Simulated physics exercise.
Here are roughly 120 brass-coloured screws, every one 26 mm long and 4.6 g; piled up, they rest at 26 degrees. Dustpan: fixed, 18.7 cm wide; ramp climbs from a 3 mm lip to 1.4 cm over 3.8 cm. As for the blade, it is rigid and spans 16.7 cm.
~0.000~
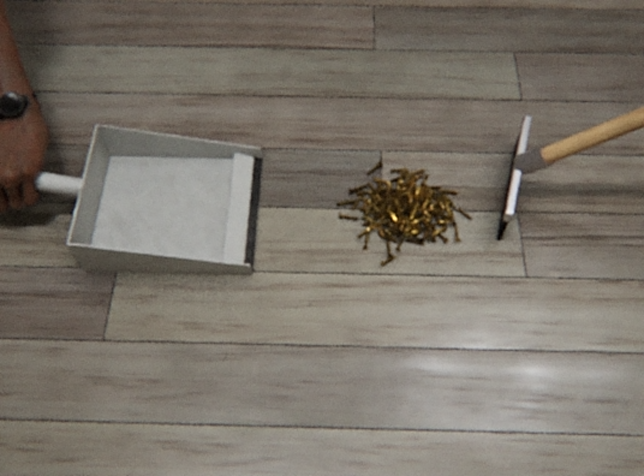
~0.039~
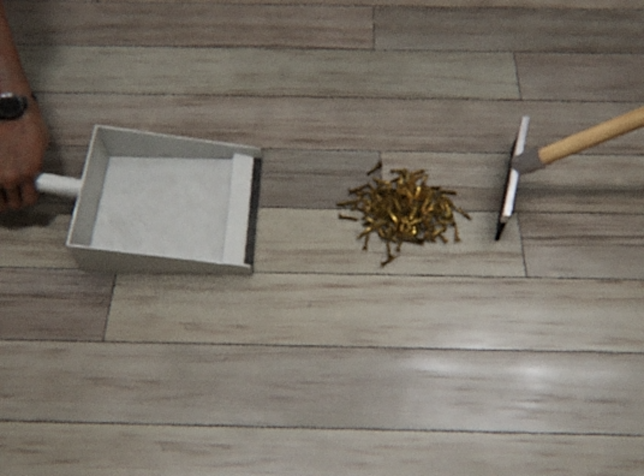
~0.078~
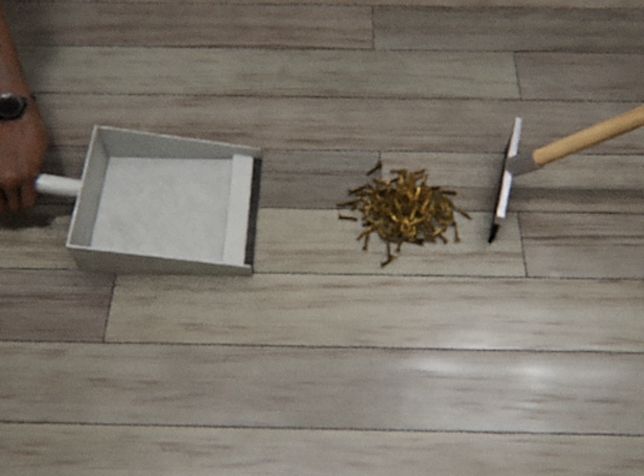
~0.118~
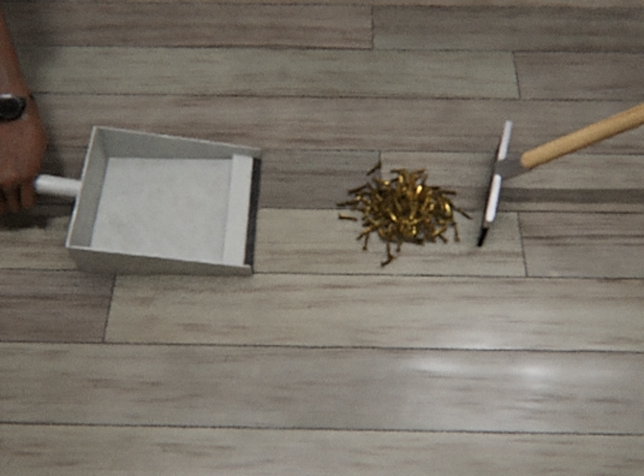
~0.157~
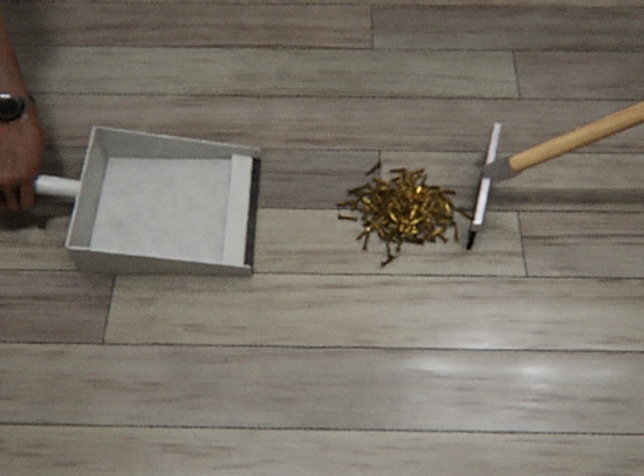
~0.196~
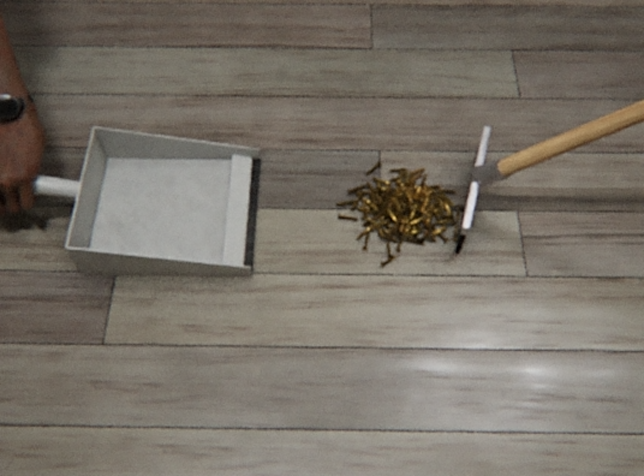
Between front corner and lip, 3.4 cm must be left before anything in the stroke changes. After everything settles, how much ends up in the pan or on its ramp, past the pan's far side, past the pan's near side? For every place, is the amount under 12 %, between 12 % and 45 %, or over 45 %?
Pan: Under 12 %; far side: Under 12 %; near side: Under 12 %.
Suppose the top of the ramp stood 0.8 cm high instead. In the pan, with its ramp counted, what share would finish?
0 per cent.
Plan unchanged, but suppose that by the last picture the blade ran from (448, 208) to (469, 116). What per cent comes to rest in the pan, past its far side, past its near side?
The pan gets 5, the far side 15 and the near side 0.
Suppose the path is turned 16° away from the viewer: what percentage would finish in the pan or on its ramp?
I'd expect close to 5 percent.
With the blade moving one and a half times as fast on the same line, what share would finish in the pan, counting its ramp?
Then some 0 in a hundred.
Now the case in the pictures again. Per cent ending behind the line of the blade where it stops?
Roughly 25 in a hundred.
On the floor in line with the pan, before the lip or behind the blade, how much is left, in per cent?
Share there: About 90 %.
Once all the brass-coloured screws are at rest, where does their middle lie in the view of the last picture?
After settling, the middle sits near (291, 215).
After 0.49 s, middle of the blade 18 cm from the lip; 0 % over the lip, far side 0 %, near side 0 %.
Then, at 0.69 s, middle of the blade 10 cm from the lip; 0 % over the lip, far side 5 %, near side 0 %.
After 1.00 s, middle of the blade 6 cm from the lip; 0 % over the lip, far side 5 %, near side 5 %.
In the end, at 1.3 s, pan 0 %, far side 5 %, near side 5 %, in front of the lip or behind the blade 90 %.
